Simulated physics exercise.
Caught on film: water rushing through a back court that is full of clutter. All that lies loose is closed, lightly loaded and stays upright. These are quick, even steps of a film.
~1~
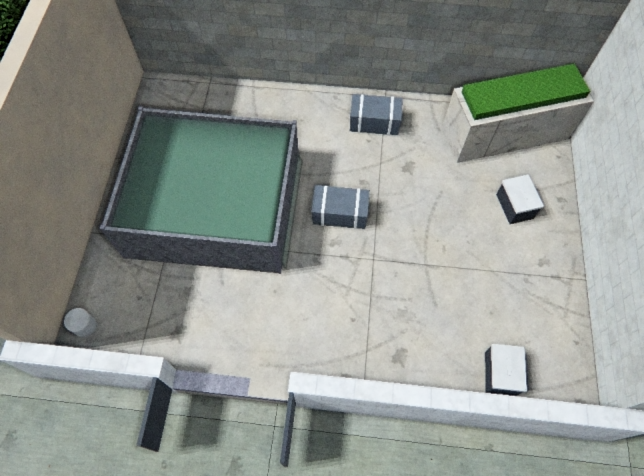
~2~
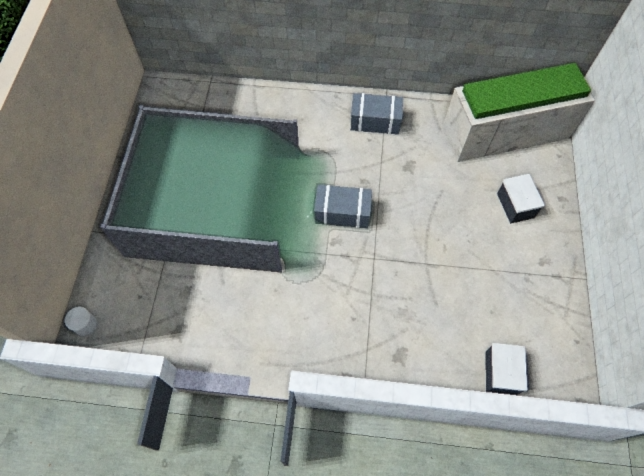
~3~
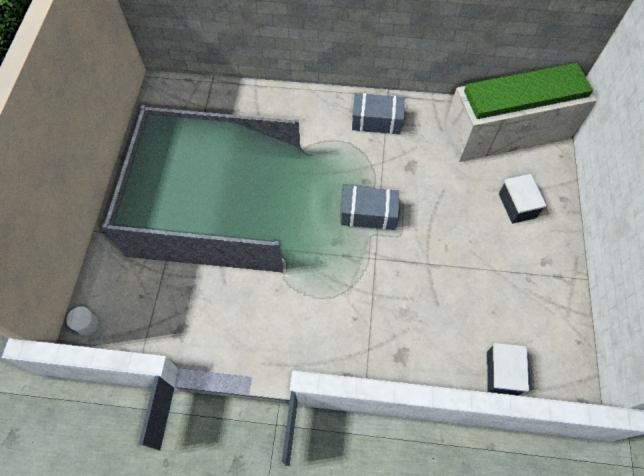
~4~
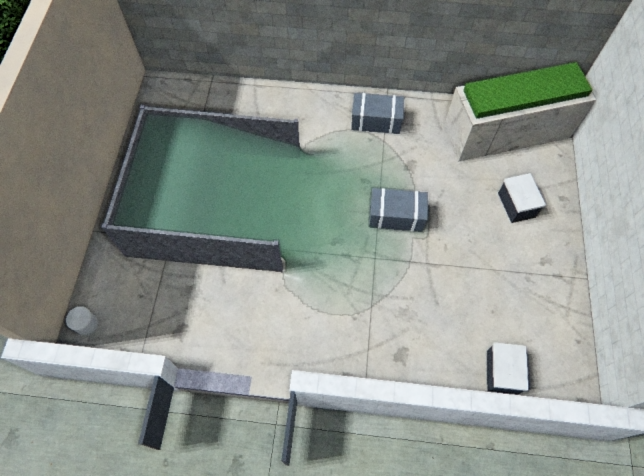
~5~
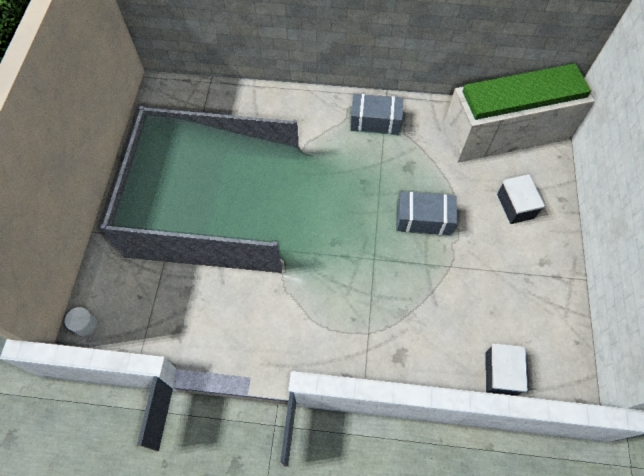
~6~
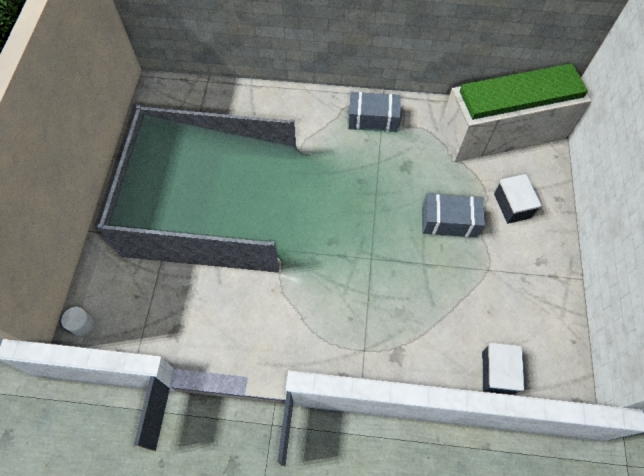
To begin with, green water fills a dark-walled tank on the left of a walled courtyard scattered with trunks and blocks. The tank's right side opens and water spreads rightward across the paving, pushing the nearer strapped trunk steadily right toward a white-topped block, while the other strapped trunk stays nearly still.
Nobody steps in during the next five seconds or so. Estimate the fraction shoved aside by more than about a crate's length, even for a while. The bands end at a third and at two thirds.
Share: Two thirds or more.
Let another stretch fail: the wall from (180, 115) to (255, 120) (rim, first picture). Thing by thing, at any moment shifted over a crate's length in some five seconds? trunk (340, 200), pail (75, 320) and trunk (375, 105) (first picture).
One after the other: Never so far, yes, yes.
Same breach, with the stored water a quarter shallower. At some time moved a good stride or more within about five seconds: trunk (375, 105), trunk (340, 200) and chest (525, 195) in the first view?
In that order: Shifted that much, pushed that far, shifted that much.
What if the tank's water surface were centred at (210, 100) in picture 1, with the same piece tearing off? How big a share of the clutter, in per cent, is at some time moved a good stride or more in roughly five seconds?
Some 80 per cent.
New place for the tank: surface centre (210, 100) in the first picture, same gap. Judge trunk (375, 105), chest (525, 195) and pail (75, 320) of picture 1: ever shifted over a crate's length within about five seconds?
In turn: That far or more, pushed that far, not that far.
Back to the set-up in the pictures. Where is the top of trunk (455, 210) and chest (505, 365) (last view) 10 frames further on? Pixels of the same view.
Around (589, 271) and (589, 375).
A moment on, 1 of 5 are well off their spots; 1 afloat.
Next, 3 of 5 are well off their spots; 3 afloat.
Later, 3 of 5 are well off their spots; 3 afloat.
In the end, 4 of 5 are well off their spots, and 4 have been at some point; 3 afloat.
